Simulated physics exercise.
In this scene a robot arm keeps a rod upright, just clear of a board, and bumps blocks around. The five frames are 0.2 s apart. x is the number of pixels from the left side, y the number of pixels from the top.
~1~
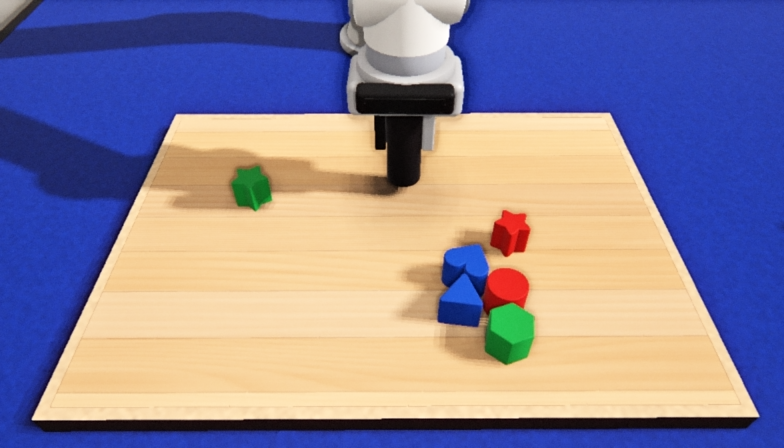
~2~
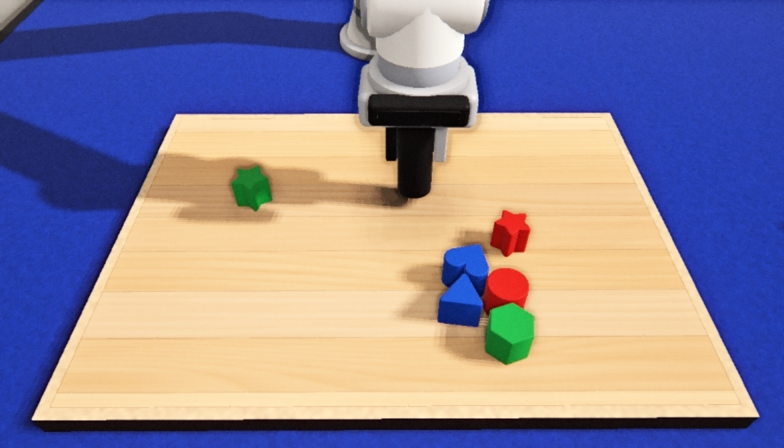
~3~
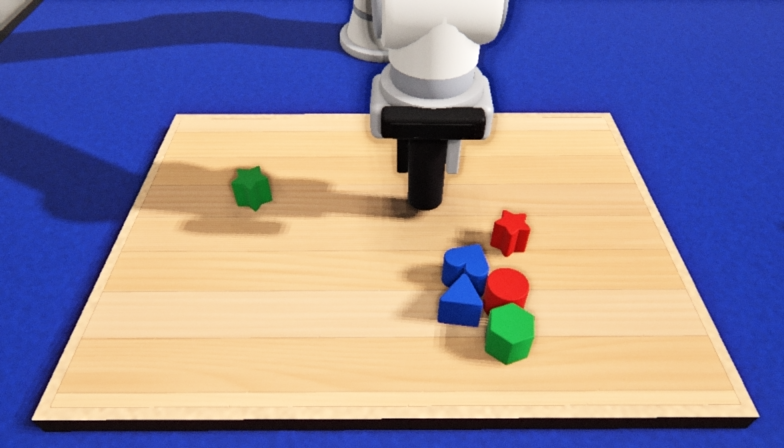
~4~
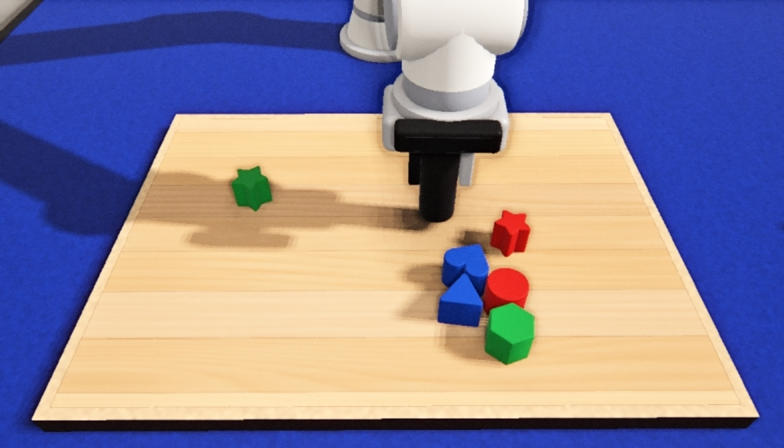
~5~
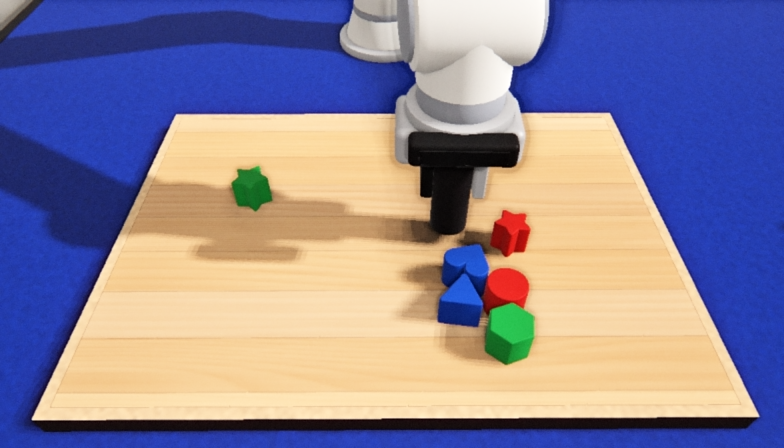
At first, a robot arm holds its black rod over the back of a wooden board, with a green star at left and a cluster of red, blue and green blocks at right. The arm then moves steadily forward and slightly right, bringing the rod near the cluster, while every block stays still.
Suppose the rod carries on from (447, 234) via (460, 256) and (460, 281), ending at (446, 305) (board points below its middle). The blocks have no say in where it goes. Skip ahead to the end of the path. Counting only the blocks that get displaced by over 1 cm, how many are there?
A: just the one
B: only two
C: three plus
The one that fits is B, only two.
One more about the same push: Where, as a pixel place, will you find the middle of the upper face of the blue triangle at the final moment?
Answer: (456, 348).
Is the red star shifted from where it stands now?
The answer is no.
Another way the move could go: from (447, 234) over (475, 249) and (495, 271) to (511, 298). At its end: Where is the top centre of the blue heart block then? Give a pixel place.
The middle of its upper face will lie at (477, 276).
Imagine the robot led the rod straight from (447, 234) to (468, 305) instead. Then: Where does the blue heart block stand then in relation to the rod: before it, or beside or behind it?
Held in front.
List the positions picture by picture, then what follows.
The first picture shows lower end of the rod (404, 177), tops of blocks, blue triangle (462, 292), blue heart block (468, 258), red disc (508, 283), red star (513, 221).
The second picture shows rod (414, 188), blocks as before.
The third picture shows rod (425, 199), blocks as before.
The fourth picture shows rod (436, 211), blocks as before.
The fifth picture shows rod (448, 223), blue triangle (462, 292), blue heart block (468, 258), red disc (508, 283), red star (513, 221).
The first path, step by step. One third of the way, rod (461, 245); blue heart block (469, 261).
Two thirds of the way, rod (462, 270); blue triangle (456, 316); blue heart block (468, 288); red disc (511, 285).
At the end, rod (447, 294); blue triangle (456, 348), turned 25° anticlockwise; blue heart block (458, 315); red disc (511, 285); red star not moved.
